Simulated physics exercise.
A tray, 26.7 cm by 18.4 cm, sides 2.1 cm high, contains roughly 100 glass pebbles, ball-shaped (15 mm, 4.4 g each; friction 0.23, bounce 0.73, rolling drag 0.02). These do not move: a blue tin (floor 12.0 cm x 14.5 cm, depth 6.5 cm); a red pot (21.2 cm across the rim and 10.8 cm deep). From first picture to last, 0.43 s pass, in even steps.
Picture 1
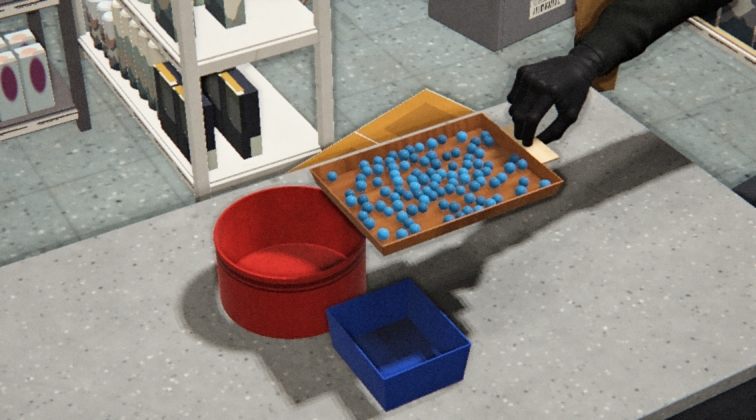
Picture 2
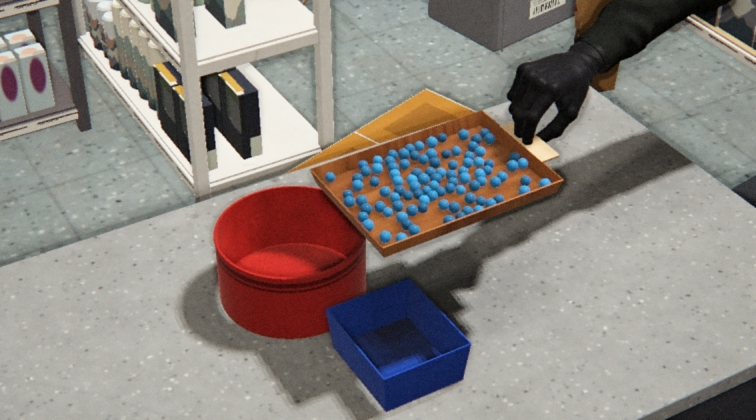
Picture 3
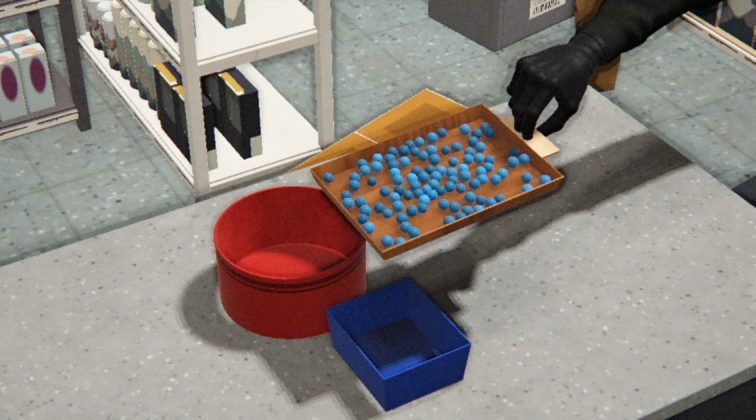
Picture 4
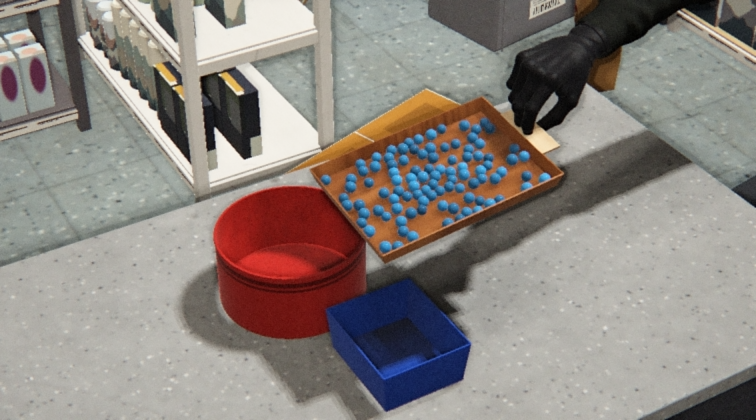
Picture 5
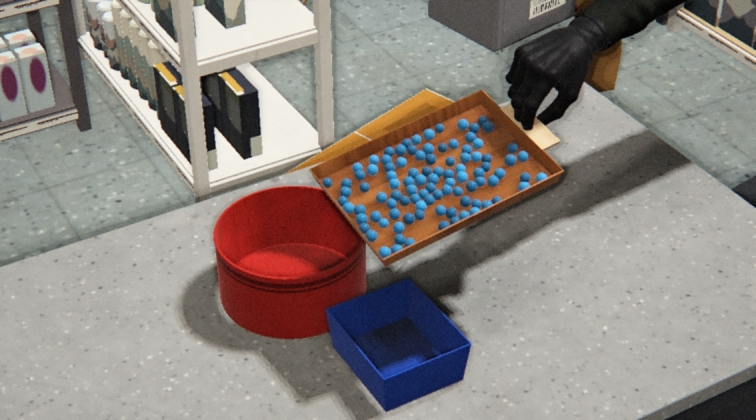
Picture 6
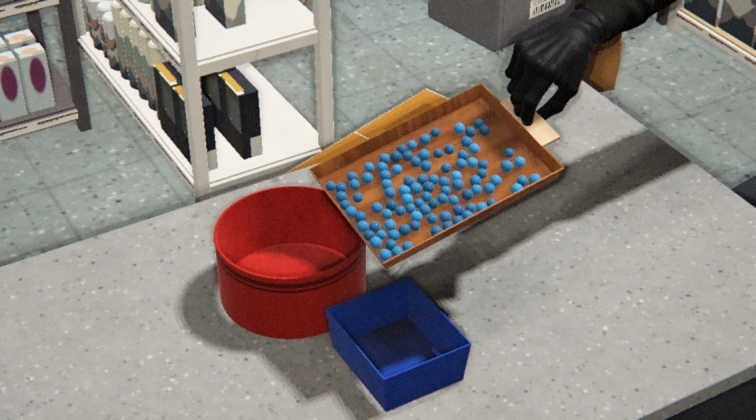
On a speckled counter, a black-gloved hand gradually tilting a wooden tray of blue balls down toward the front left.
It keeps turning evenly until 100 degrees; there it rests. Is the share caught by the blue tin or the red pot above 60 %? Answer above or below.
Share that ends inside, set against 60 %: Above.
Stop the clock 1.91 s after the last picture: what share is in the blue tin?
Near 100 per cent so far.
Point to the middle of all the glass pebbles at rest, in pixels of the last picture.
Around (399, 359).
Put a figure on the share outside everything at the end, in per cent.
Roughly 0 per cent.
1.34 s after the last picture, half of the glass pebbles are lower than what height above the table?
Some 10 cm.
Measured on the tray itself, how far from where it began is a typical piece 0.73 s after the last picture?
Some 7 cm.
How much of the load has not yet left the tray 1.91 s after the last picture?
About 0 per cent.
Then, 0.73 s after the last picture, tilt 42 degrees; tray 100 %; middle of all pieces on or above the table near (410, 212).
Then, 1.34 s after the last picture, tilt 66 degrees; blue tin 50 %, tray 45 %, in the air 5 %; middle of all pieces on or above the table near (394, 300).
Then, 1.91 s after the last picture, tilt 88 degrees; blue tin 100 %; middle of all pieces on or above the table near (399, 353).
Then, 2.44 s after the last picture, tilt 100 degrees; blue tin 100 %; middle of all pieces on or above the table near (398, 357).
In the end, blue tin 100 %.
